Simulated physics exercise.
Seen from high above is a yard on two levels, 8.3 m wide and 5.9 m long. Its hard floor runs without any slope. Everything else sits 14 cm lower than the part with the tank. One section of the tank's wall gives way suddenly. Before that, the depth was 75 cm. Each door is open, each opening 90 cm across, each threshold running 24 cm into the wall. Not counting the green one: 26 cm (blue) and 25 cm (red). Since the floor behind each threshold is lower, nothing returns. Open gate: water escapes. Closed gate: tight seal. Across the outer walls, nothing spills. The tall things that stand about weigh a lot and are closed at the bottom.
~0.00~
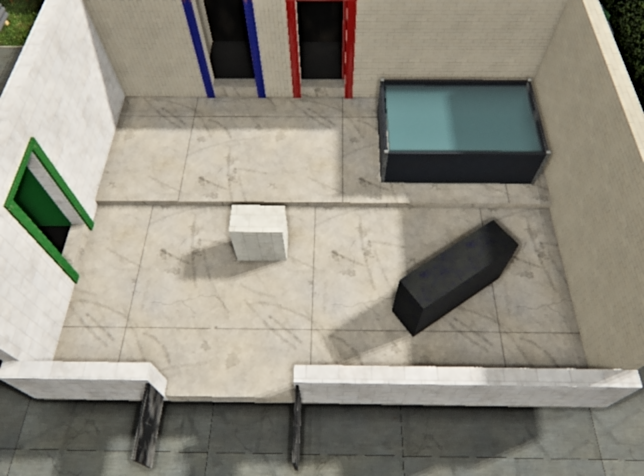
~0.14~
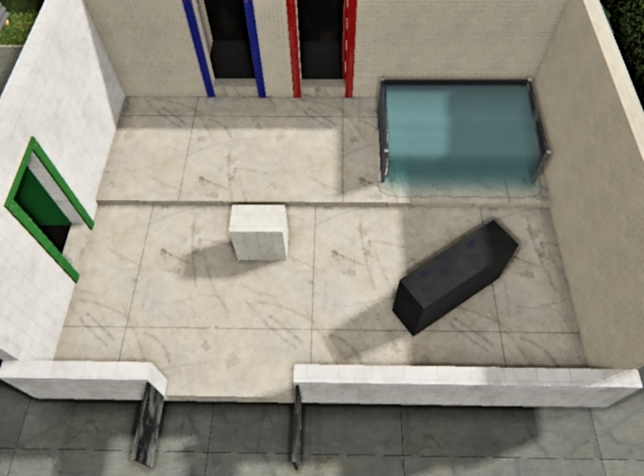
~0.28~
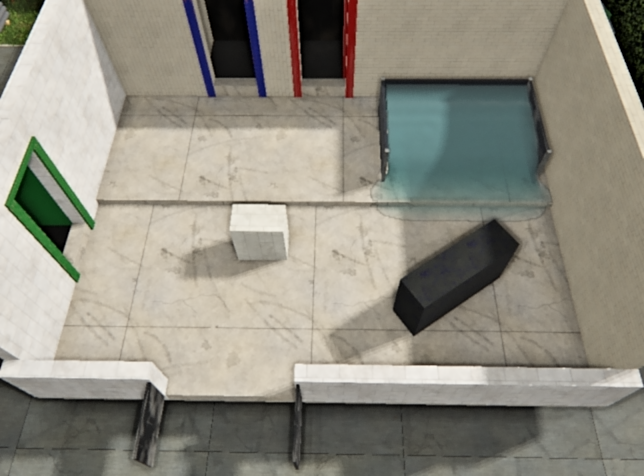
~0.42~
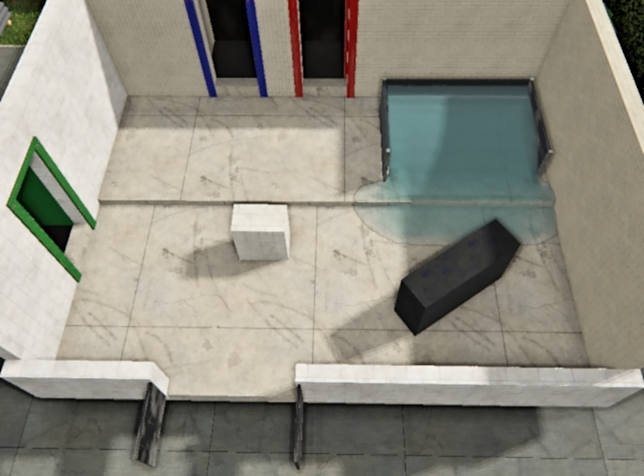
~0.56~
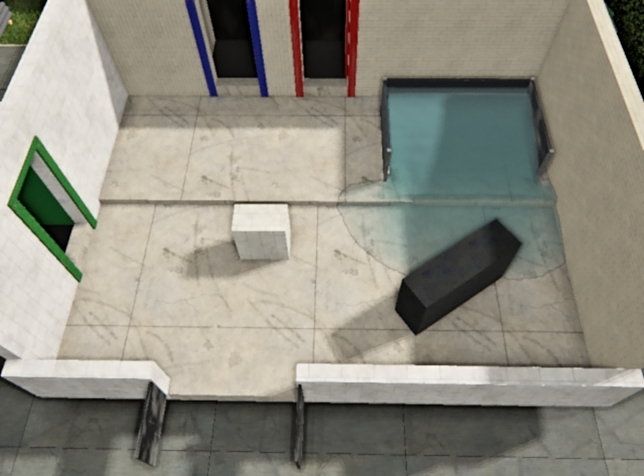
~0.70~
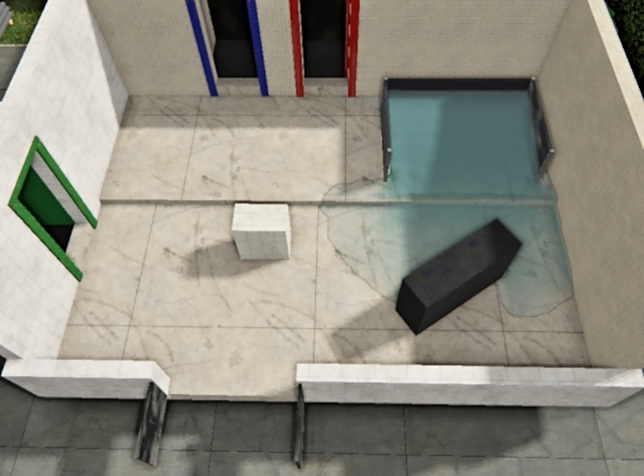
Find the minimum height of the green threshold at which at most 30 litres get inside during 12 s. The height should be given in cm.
The minimum is about 13 cm.
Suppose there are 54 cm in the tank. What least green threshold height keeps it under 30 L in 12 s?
Roughly 8.5 centimetres would do it.
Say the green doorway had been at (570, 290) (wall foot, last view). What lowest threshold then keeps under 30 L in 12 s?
Minimum: About 25 cm.
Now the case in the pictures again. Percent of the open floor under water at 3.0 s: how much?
Roughly 50 percent of the floor is wet.
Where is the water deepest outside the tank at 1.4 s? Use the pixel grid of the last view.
Near (596, 385).
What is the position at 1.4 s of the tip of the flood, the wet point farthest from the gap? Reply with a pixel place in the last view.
At about (321, 380).
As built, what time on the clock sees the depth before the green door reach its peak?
Around 7.0 seconds.
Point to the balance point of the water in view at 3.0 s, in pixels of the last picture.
My guess is close to (428, 266).
After 1.4 s water covers 30 % of the floor, deepest (62 cm) near (596, 385); it has not reached the green door.
After 3.0 s water covers 50 % of the floor, deepest (33 cm) near (572, 385); it has not reached the green door.
After 12.0 s water covers 70 % of the floor, deepest (14 cm) near (385, 230); 9 cm at the green door, 0 litres in over its 23 cm threshold.
At the green door as built, the water arrived by 3.8 s and peaked near 20 cm at 7.0 s.
Run again over the same 12 s with other heights there, 65 litres in over 10.5 cm, 18 litres over 14.5 cm. The limit of 30 litres is kept from about 13 cm up.
